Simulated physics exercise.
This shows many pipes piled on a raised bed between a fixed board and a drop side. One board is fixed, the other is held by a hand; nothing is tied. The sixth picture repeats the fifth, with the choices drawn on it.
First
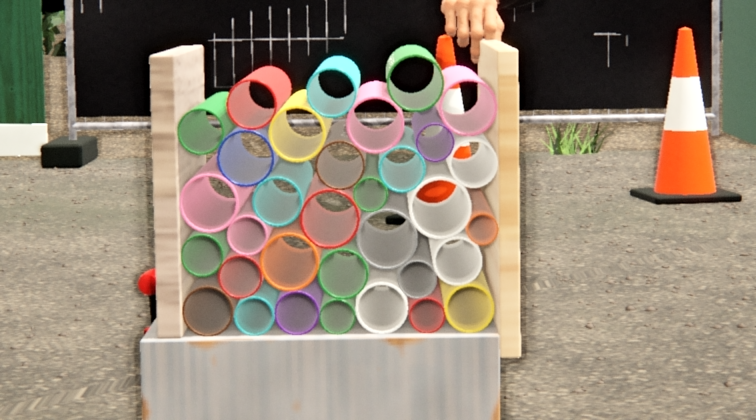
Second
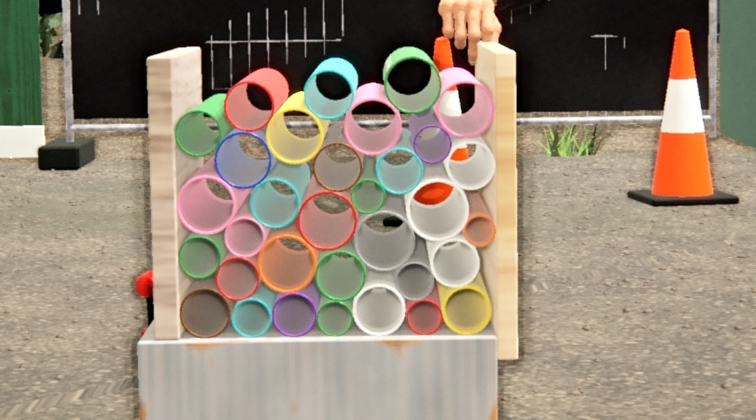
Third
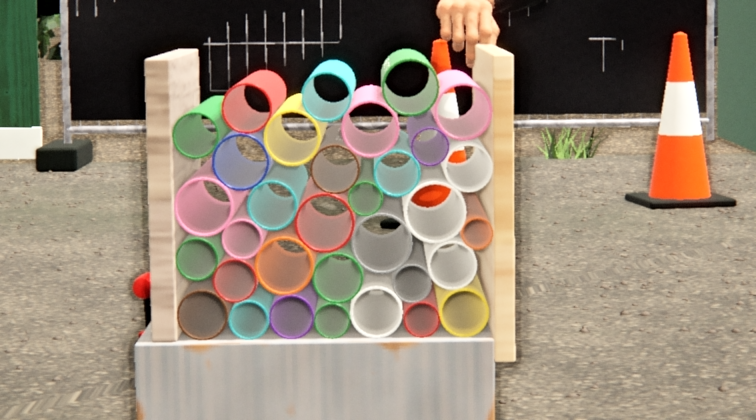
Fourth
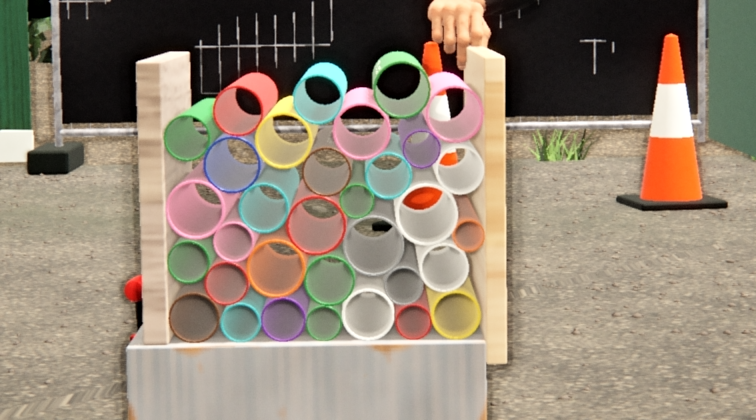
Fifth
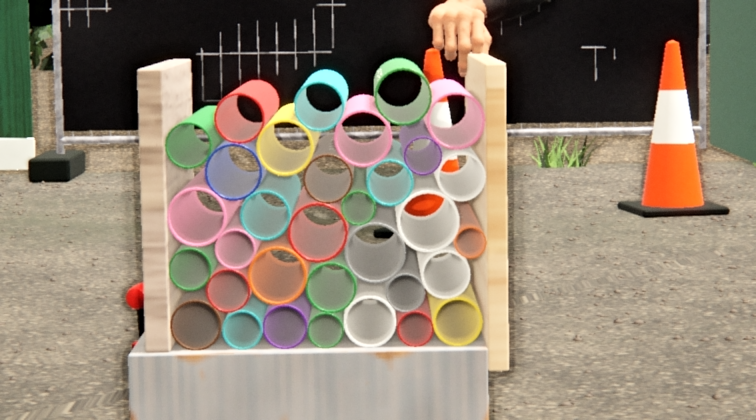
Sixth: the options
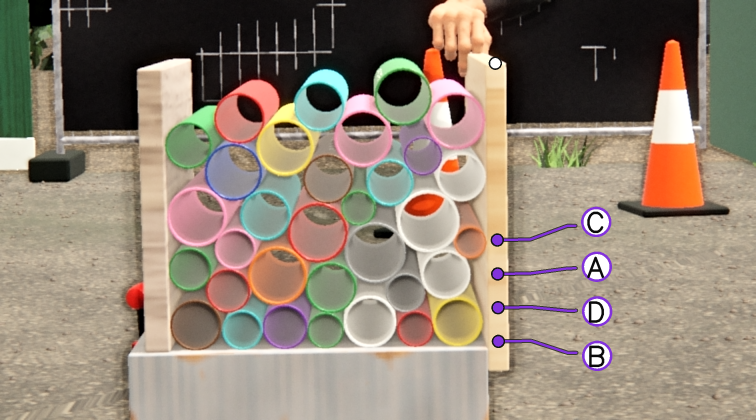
The view drifted slightly, shifting the stack of colourful pipes between two side boards a little left and then slightly down, while a hand stayed at the top right and nothing in the stack visibly moved.
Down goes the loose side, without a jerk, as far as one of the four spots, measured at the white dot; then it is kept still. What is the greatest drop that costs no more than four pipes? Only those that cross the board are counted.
Mark C is as low as it can go.
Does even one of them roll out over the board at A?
Yes, at A.
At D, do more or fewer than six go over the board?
At D, more than six.
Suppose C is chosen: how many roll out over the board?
With C, four.
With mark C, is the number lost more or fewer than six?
At C, fewer than six.
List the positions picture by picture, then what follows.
A red pipe (427, 316); a red pipe (240, 277); a red pipe (330, 219), in the first frame.
A red pipe (327, 221); a pink pipe (206, 205), in the second frame.
A pink pipe (370, 129); a green pipe (195, 135), in the third frame.
Side board (484, 191); a brown pipe (195, 318), in the fourth frame.
A red pipe (416, 329); a red pipe (228, 291); a red pipe (318, 232), in the fifth frame.
On the marked copy, A at (498, 274); B at (499, 341); C at (498, 240); D at (498, 307); the white dot at (496, 63).
With C. Early on, top of the board (485, 141).
Further on, top of the board (486, 232).
At the end, top of the board (486, 239), four out over the board.
As for the rest, A more than four out over the board; B more than four out over the board; D more than four out over the board.
